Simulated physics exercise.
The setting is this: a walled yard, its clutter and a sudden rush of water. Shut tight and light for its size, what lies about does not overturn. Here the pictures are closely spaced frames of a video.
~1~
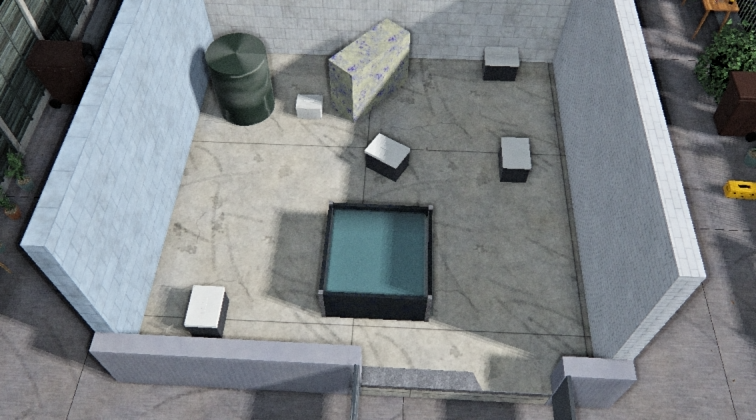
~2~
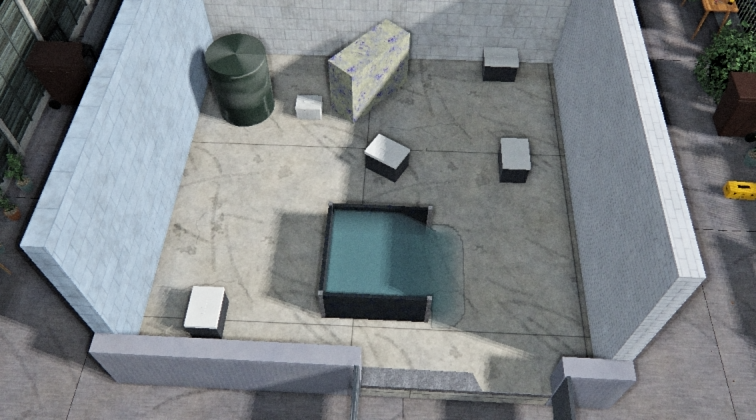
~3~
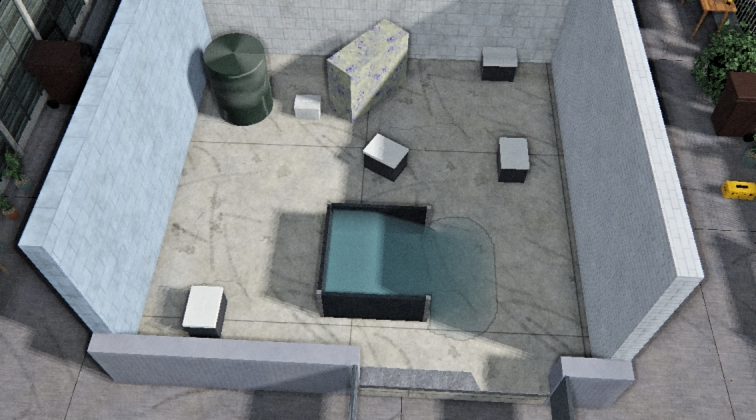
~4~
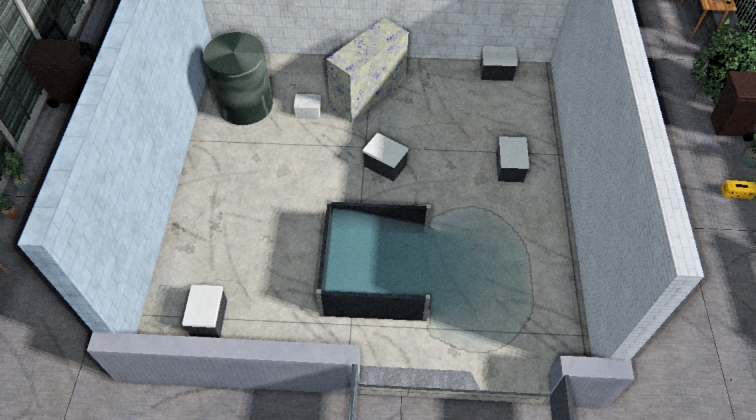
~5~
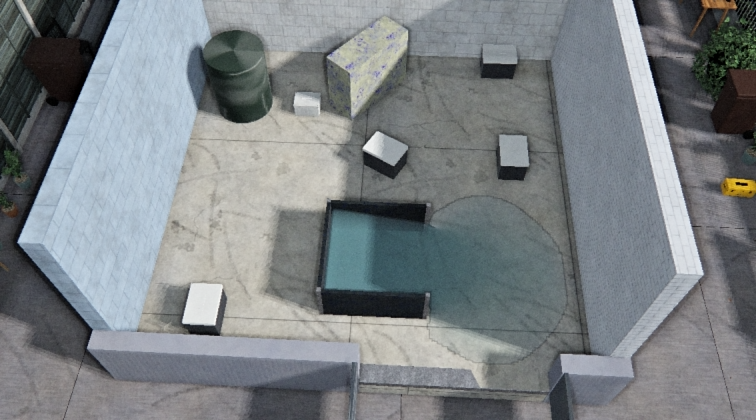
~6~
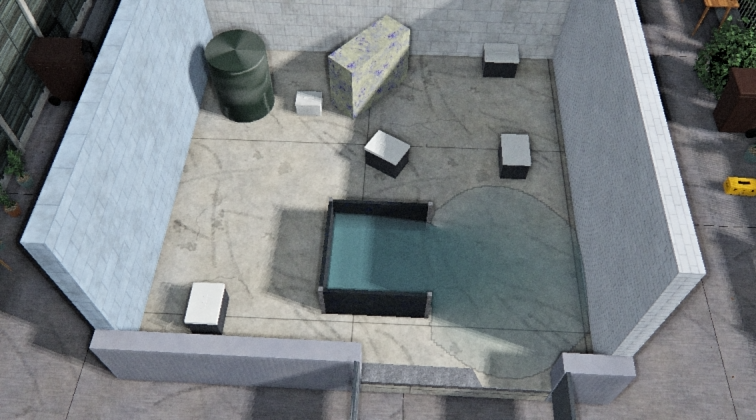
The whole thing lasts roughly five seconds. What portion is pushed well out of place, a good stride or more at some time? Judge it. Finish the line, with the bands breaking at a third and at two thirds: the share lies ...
The share lies between a third and two thirds.
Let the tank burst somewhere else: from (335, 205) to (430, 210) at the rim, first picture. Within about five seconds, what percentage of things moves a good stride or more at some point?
80 percent, give or take.
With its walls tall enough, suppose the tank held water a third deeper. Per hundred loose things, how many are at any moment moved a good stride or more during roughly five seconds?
Share: Close to 40 %.
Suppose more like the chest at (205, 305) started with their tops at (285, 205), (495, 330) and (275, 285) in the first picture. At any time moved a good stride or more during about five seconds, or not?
Outcome per entry: Stays where it is / knocked aside / stays where it is.
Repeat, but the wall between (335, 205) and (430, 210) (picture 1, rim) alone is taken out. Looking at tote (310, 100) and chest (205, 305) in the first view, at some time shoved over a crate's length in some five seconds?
Taking them in order, covered the distance and short of it.
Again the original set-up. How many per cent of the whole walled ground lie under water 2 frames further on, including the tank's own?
I'd call it close to 25 per cent.
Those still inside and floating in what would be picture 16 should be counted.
The answer would be 0.
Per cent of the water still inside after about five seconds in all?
78 %.
A moment on, 0 of 5 are well off their spots; 0 afloat.
Next, 0 of 5 are well off their spots; 0 afloat.
Later, 1 of 5 are well off their spots; 1 afloat.
In the end, 2 of 5 are well off their spots, and 2 have been at some point; 2 afloat.
